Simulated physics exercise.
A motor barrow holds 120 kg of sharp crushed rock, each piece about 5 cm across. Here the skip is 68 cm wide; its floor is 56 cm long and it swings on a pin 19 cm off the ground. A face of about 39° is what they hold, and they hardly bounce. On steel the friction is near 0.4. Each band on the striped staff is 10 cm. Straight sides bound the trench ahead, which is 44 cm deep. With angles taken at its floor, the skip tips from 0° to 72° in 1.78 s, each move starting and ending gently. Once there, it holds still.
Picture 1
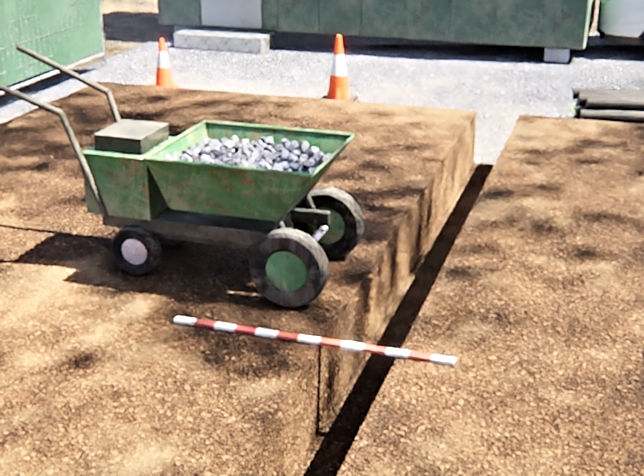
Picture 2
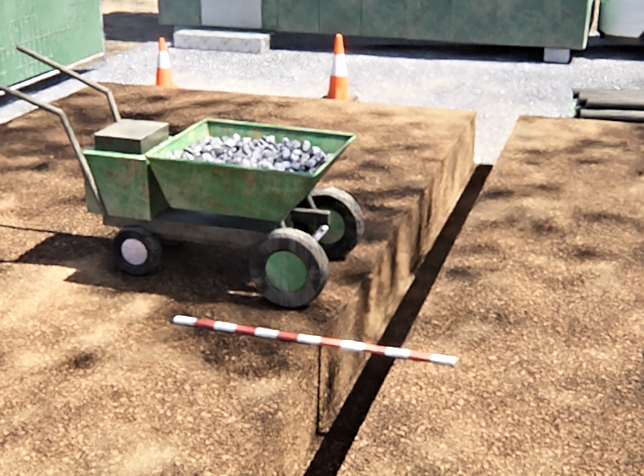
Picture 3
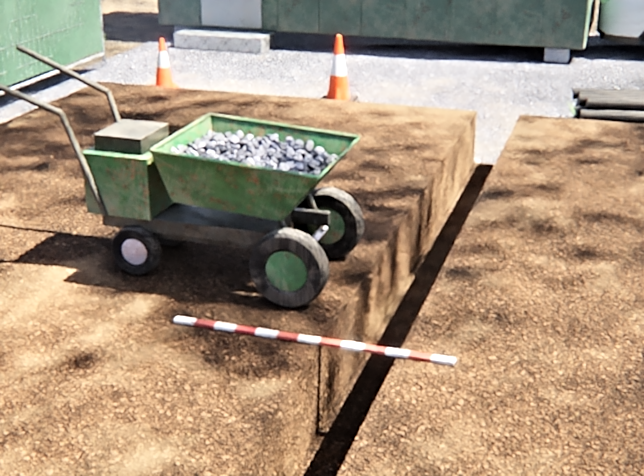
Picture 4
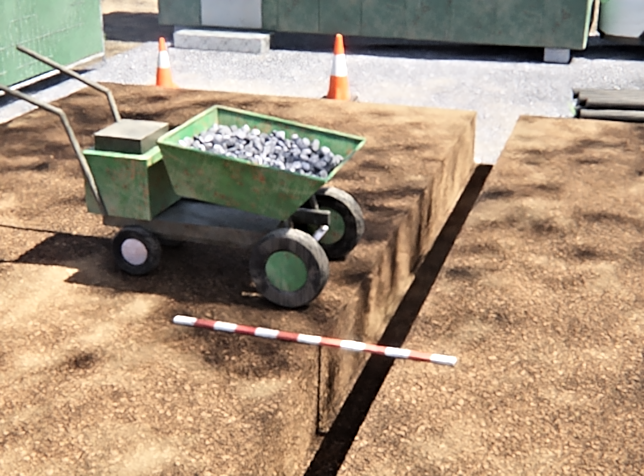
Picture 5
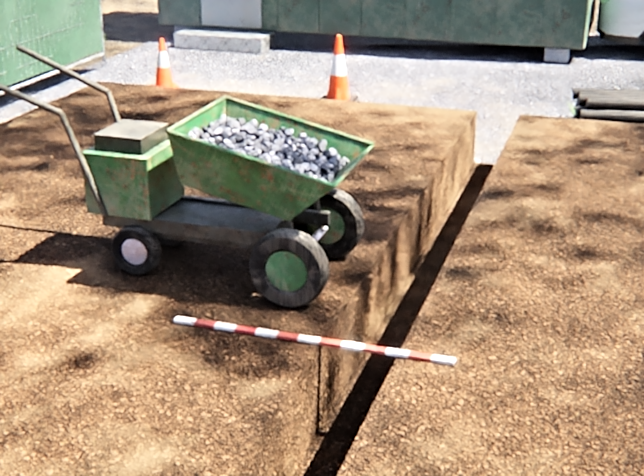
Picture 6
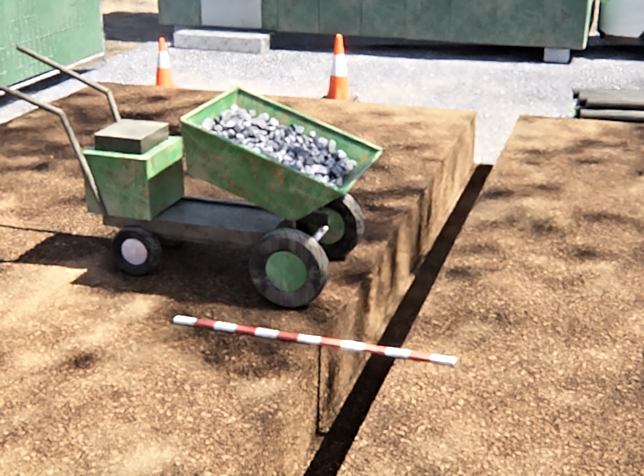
A green motor barrow loaded with grey stones stood on brown dirt beside a narrow trench, and its skip slowly tilted forward to the right, the back end rising while the wheels stayed still.
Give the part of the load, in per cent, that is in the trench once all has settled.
Close to 51 in a hundred.
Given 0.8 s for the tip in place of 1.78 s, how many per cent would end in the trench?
Close to 40 percent, then.
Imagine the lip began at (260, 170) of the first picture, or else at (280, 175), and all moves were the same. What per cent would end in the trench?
Roughly 90 in a hundred from the first, 80 in a hundred from the second.
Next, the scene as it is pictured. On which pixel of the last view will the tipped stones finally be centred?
The stones end up centred near (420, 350).
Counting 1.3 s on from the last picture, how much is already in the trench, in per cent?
Around 10 per cent of it.
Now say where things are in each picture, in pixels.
In the first frame, the skip is at 0°, its lip at (312, 176); the top of the load is at (256, 148).
In the second frame, the skip is at 1°, its lip at (313, 176); the top of the load is at (254, 147).
In the third frame, the skip is at 4°, its lip at (318, 178); the top of the load is at (234, 143).
In the fourth frame, the skip is at 8°, its lip at (325, 181); the top of the load is at (229, 136).
In the fifth frame, lip at (334, 186), floor tilted 13°, highest stones at (227, 125).
In the sixth frame, the skip is at 19°, its lip at (344, 193); the top of the load is at (234, 116).
Then, 0.7 s after the last picture the floor is at 61°, 100 % in the skip; the foremost stones are at (398, 237).
Then, 1.3 s after the last picture the floor is at 72°, 68 % in the skip, 9 % in the trench, 23 % past the trench; the foremost stones are at (507, 291).
Then, 1.6 s after the last picture the floor is at 72°, 40 % in the skip, 20 % in the trench, 41 % past the trench; the foremost stones are at (552, 312).
Then, 3.6 s after the last picture the floor is at 72°, 10 % in the skip, 51 % in the trench, 39 % past the trench; the foremost stones are at (559, 312).
